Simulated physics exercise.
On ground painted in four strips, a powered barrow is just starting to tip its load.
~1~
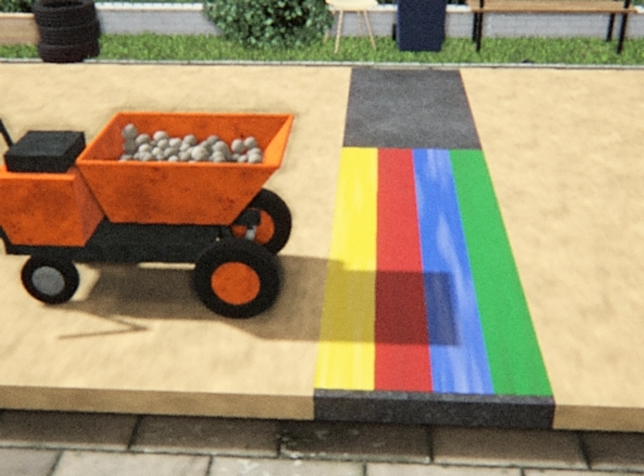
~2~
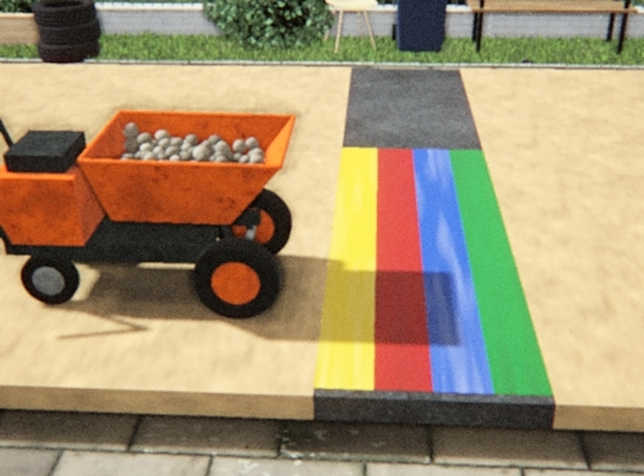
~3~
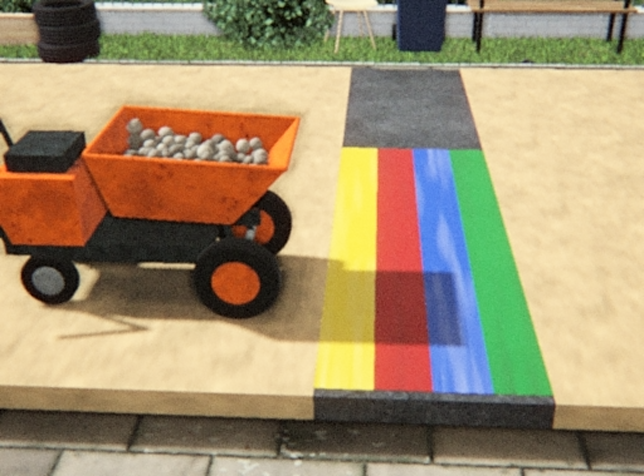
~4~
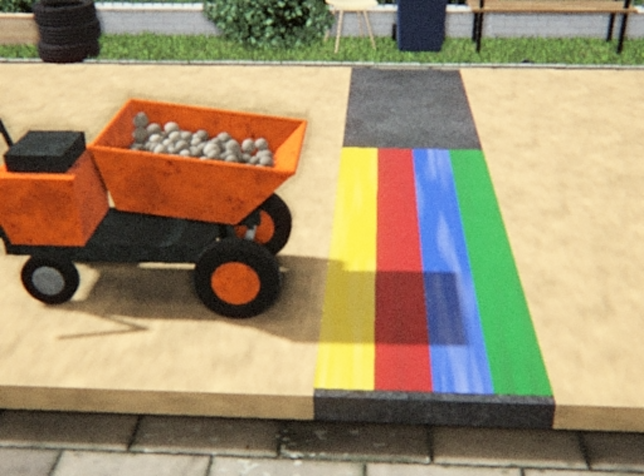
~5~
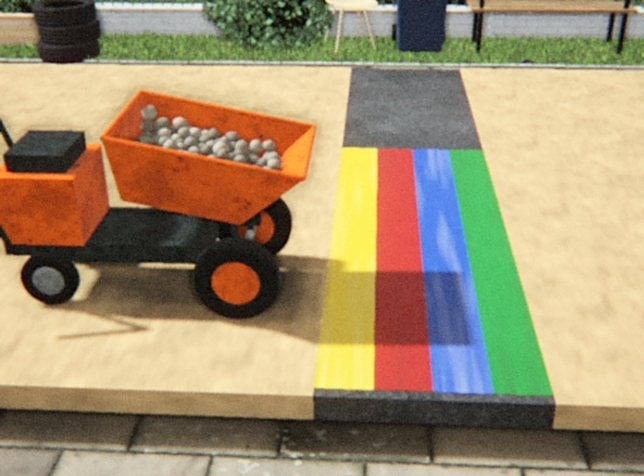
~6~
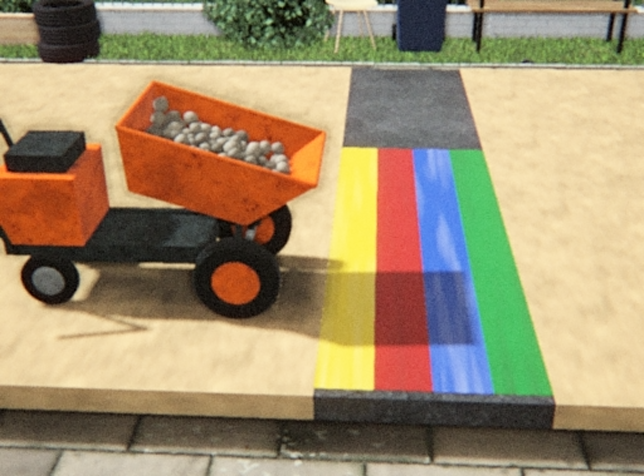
Orange powered barrow standing beside yellow, red, blue and green ground strips, its skip of grey pebbles gradually tilting to the right.
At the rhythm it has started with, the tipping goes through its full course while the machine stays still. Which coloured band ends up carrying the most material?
The red band.
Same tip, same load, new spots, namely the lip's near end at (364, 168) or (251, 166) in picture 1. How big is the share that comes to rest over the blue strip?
I'd put it at around 20 percent the first time and 20 percent the second.
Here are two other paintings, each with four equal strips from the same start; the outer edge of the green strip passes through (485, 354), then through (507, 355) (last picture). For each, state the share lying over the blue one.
The first gives around 30 %, the second around 30 %.
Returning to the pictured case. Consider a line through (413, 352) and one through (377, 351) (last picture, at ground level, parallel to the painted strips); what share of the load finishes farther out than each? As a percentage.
First roughly 40 percent, then 70 percent.
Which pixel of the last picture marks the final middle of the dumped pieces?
Last view, resting centre - approx. (421, 283).
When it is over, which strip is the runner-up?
Second comes blue.
Just after the last frame, skip tipped steeply; every one in the skip.
A moment on, skip tipped right over; the larger part in the skip; roughly a quarter over the red strip; just a few over the blue strip.
Further on, skip tipped right over; roughly a quarter in the skip; just a few over the yellow strip; roughly a third over the red strip; roughly a quarter over the blue strip; about a tenth over the green strip; just a few off the paint.
When it is over, skip tipped right over; roughly a quarter in the skip; just a few over the yellow strip; roughly a third over the red strip; roughly a quarter over the blue strip; about a tenth over the green strip; just a few off the paint.
